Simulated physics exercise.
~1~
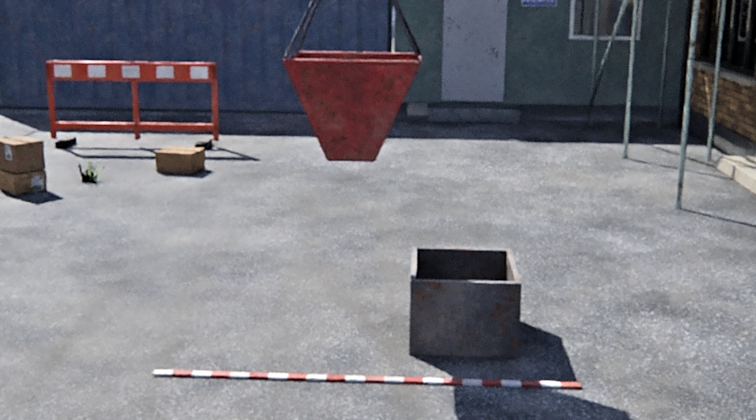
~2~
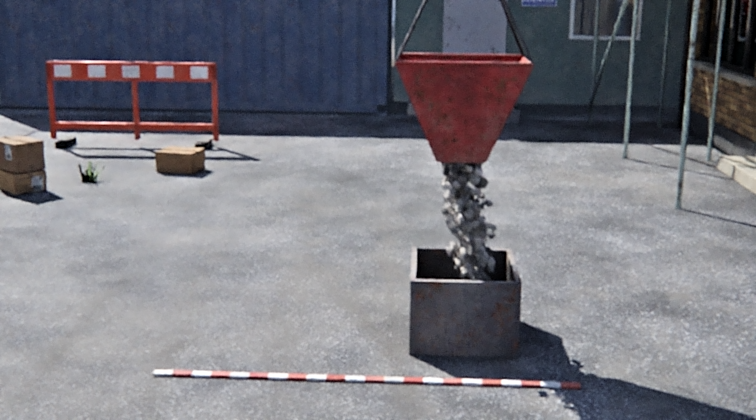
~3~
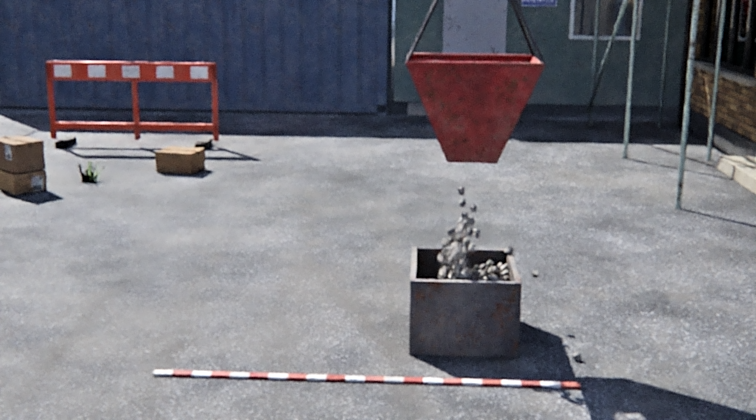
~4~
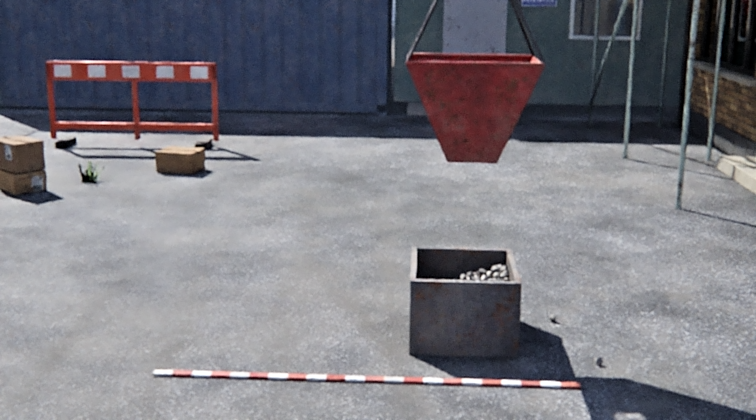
The video shows a red skip hanging above a paved yard and moving right until it is over an open metal bin, where grey stones pour from its bottom. The skip empties and hangs still, with stones heaped toward the bin's right side and a few on the ground.
